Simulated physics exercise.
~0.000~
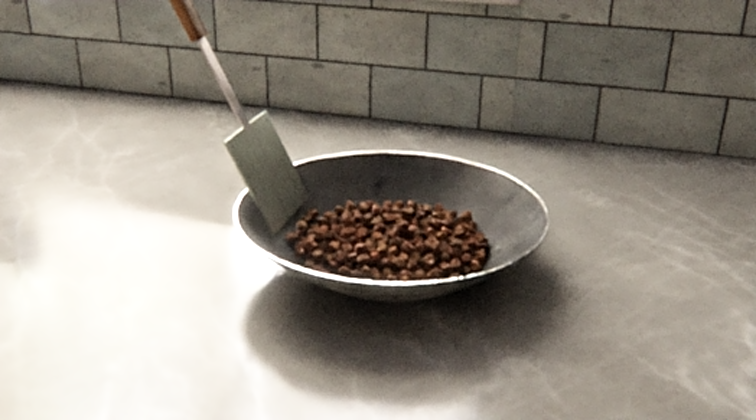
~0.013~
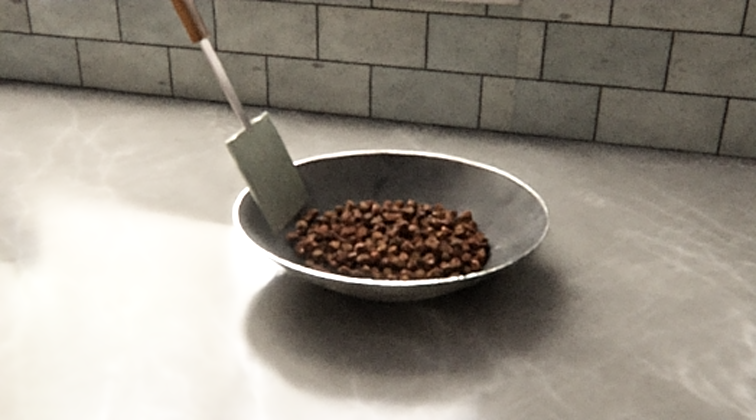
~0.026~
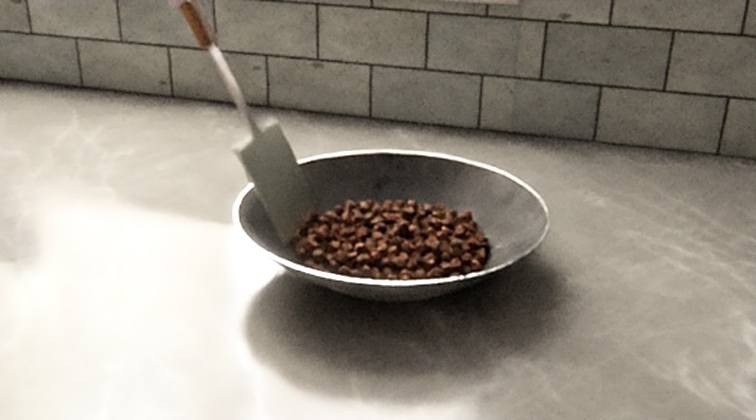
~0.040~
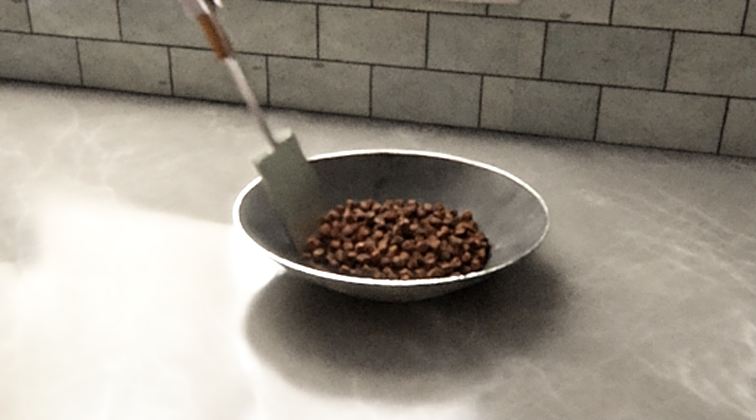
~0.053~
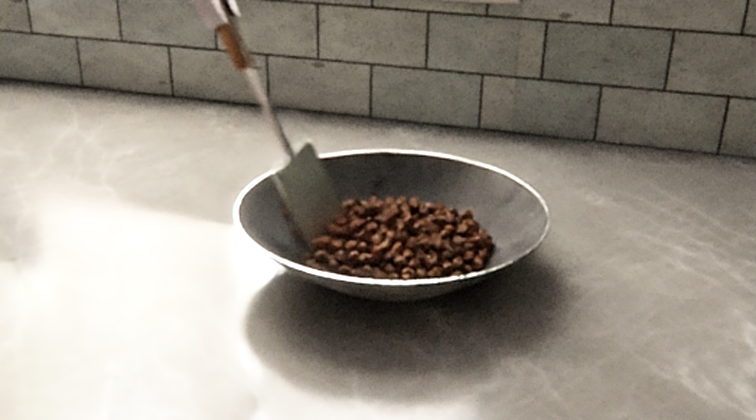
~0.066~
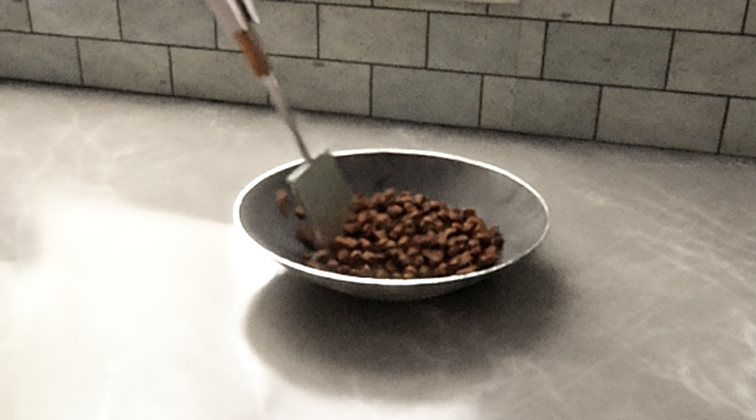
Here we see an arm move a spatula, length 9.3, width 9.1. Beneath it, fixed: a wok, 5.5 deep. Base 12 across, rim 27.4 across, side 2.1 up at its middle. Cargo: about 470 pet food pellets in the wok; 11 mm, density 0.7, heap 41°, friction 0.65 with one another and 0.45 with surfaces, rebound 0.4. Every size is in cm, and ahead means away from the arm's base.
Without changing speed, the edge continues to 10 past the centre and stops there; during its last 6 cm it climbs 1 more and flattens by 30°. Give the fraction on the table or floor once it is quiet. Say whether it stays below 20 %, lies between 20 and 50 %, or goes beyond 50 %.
It goes beyond 50 %.
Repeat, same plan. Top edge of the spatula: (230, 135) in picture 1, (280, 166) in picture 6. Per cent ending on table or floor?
About 55 per cent.
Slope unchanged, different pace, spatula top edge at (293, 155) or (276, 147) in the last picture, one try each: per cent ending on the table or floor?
Estimates: Near 60 %, near 40 %.
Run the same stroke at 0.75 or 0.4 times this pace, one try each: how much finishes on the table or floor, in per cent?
Around 60 per cent and around 40 per cent.
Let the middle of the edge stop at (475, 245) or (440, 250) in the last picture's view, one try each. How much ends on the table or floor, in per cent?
Respectively about 50 and 20 percent end on the table or floor.
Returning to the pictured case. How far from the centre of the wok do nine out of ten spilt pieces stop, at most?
Distance from centre: Approx. 50 cm.
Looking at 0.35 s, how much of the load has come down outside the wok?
Around 25 percent.
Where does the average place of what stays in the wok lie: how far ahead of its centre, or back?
About 2.0 cm ahead.
After 0.10 s, sloping 63°, highest piece 11 above the table; 467 in the wok, 2 on the blade or in flight.
After 0.13 s, sloping 56°, highest piece 16 above the table; 456 in the wok, 13 on the blade or in flight.
After 0.35 s, sloping 33°, highest piece 18 above the table; 175 in the wok, 122 on the table or floor, 172 on the blade or in flight.
After 1.40 s, sloping 33°, highest piece 6 above the table; 294 on the table or floor, 175 in the wok.
In the end, 294 on the table or floor, 175 in the wok. That is 63 % on the table or floor.
